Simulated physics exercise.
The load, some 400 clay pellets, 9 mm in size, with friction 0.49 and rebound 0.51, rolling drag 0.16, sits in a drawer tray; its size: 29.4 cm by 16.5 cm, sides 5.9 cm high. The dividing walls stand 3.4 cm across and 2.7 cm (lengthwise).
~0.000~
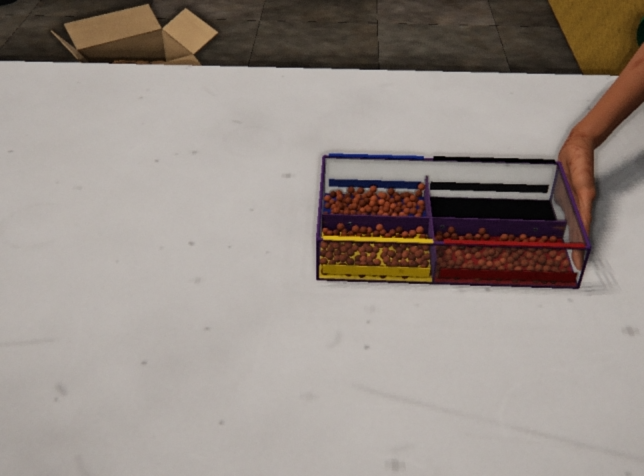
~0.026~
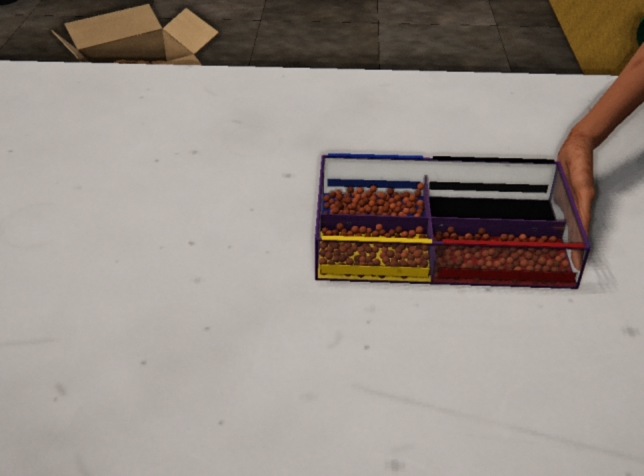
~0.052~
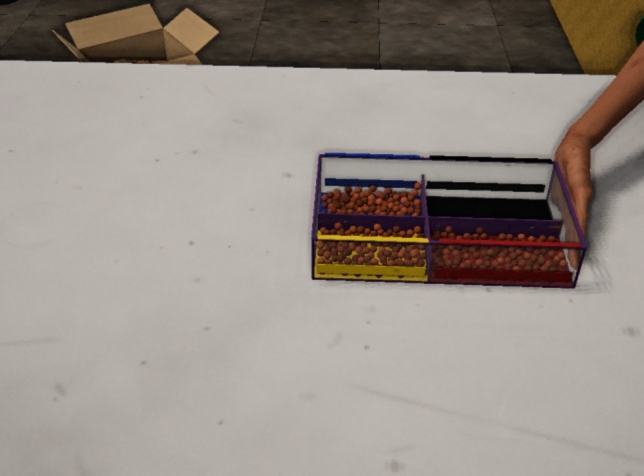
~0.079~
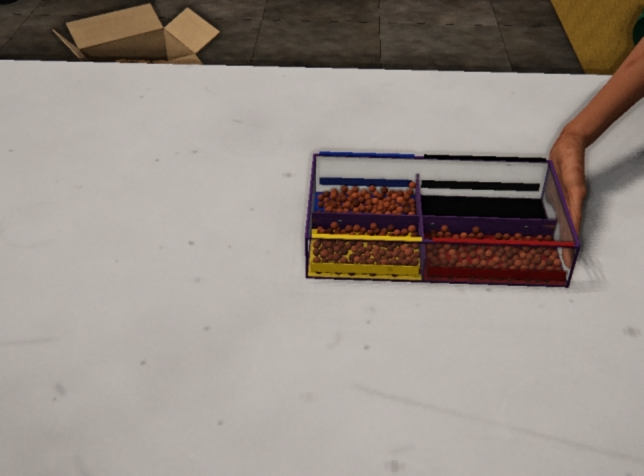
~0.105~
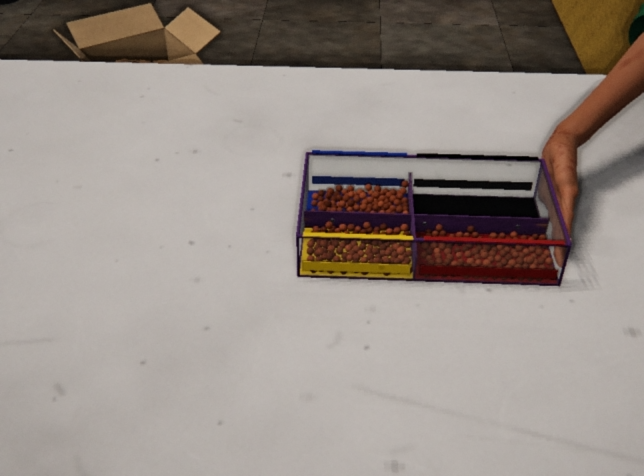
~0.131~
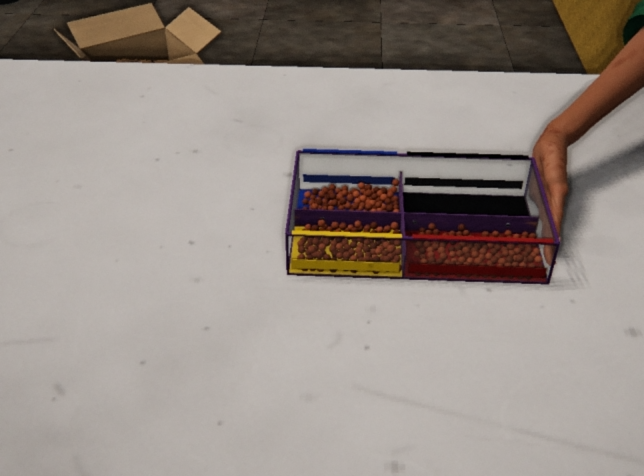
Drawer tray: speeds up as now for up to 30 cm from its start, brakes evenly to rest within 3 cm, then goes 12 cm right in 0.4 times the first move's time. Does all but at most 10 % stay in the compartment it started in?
Yes, it stays.
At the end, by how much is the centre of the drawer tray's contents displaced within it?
3.0 cm, give or take.
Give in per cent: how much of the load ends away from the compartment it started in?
Around 0%.
After 0.31 s, tilt 0 degrees; red 35 %, yellow 35 %, blue 35 %; 0 % away from where they began.
After 0.47 s, tilt 0 degrees; red 35 %, yellow 35 %, blue 35 %; 0 % away from where they began.
After 0.61 s, tilt 0 degrees; red 30 %, yellow 35 %, blue 35 %; 0 % away from where they began.
Then, at 0.74 s, tilt 0 degrees; red 30 %, yellow 35 %, blue 35 %; 0 % away from where they began.
At rest (1.2 s), red 30 %, yellow 35 %, blue 35 %; 0 % away from where they began.
